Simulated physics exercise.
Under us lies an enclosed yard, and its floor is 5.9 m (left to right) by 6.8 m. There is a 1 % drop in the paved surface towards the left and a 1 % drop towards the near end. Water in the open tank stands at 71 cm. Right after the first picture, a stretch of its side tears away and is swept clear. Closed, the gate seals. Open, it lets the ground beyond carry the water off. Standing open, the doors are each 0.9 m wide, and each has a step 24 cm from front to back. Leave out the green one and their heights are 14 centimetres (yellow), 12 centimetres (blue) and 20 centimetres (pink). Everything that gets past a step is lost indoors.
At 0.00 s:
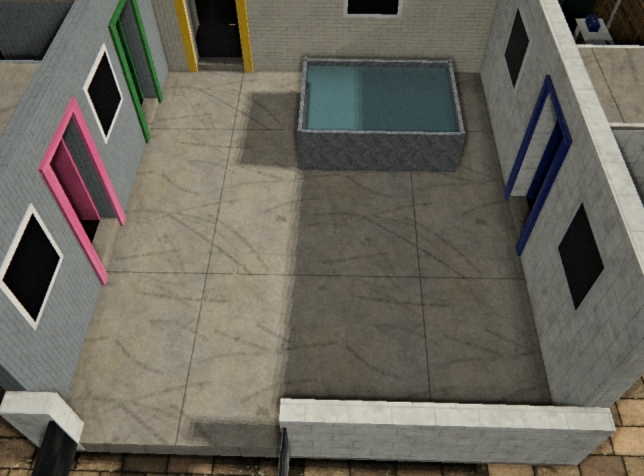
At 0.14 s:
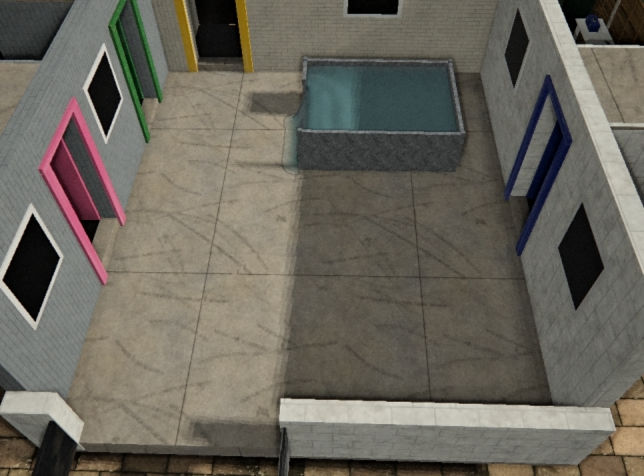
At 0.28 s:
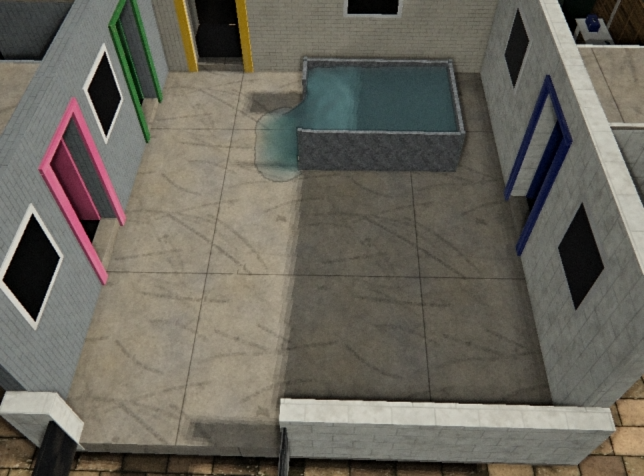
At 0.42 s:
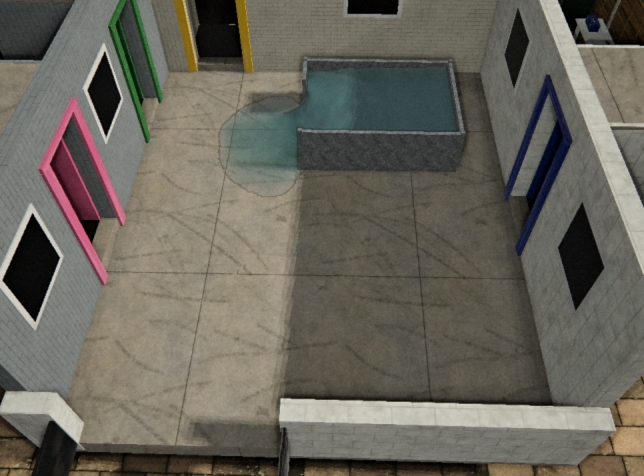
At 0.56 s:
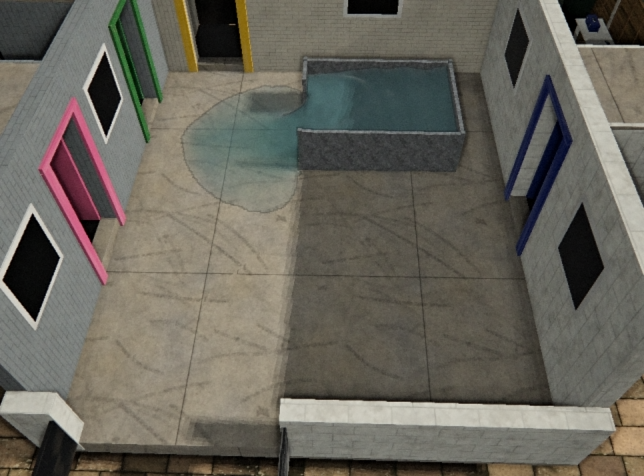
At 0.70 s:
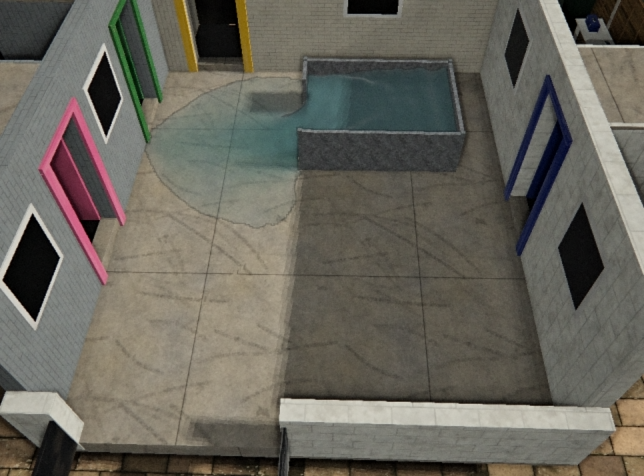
Water pours from the left side of an open tank and spreads across the paved yard.
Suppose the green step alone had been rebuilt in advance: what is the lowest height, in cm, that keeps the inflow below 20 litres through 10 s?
About 30 cm.
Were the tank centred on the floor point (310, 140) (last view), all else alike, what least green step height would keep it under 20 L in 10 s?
33 cm or thereabouts.
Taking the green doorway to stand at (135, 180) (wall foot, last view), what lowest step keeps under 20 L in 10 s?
Roughly 30 cm.
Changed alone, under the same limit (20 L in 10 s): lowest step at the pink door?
At the pink door you'd want roughly 14.5 cm.
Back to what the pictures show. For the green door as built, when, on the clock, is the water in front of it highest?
The level tops out around 2.0 s.
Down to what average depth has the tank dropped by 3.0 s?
Some 27 cm.
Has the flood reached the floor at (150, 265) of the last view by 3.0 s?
At that moment it's submerged.
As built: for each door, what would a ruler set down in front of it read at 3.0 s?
Centimetres: Green = 28, yellow = 14, blue = 0, pink = 19.
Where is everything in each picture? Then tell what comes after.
In the first frame, still water, 71 cm deep, in the open tank at (379, 98); the green door at (139, 72) is dry.
In the second frame, the front is at (286, 165), 0.3 m from the gap at (305, 128); 0.3 m2 of floor is wet, 71 cm left at the back.
In the third frame, the gap is at (305, 130), the front 0.8 m out at (259, 149); the back of the open tank holds 71 cm.
In the fourth frame, the front is at (224, 148), 1.4 m from the gap at (305, 132); 2.4 m2 of floor is wet, 71 cm left at the back.
In the fifth frame, water pours out at (305, 132) and has run 2.0 m, to (187, 141); about 6 cm deep outside, 70 cm at the back.
In the sixth frame, the front is at (150, 145), 2.6 m from the gap at (305, 132); 6.0 m2 of floor is wet, 62 cm left at the back; the green door at (139, 72), 2.7 m from the gap, is still 0.3 m from the nearest water.
After 1.4 s water covers 25 % of the floor, deepest (40 cm) near (295, 149); 27 cm at the green door, 46 litres in over its 12 cm step.
After 3.0 s water covers 40 % of the floor, deepest (34 cm) near (61, 421); 28 cm at the green door, 239 litres in over its 12 cm step.
After 10.0 s water covers 75 % of the floor, deepest (12 cm) near (61, 421); 8 cm at the green door, 339 litres in over its 12 cm step.
At the green door as built, the water arrived by 0.8 s and peaked near 34 cm at 2.0 s.
Run again over the same 10 s with other heights there, 35 litres in over 27.5 cm, 1 litre over 37.5 cm. The limit of 20 litres is kept from about 30 cm up.
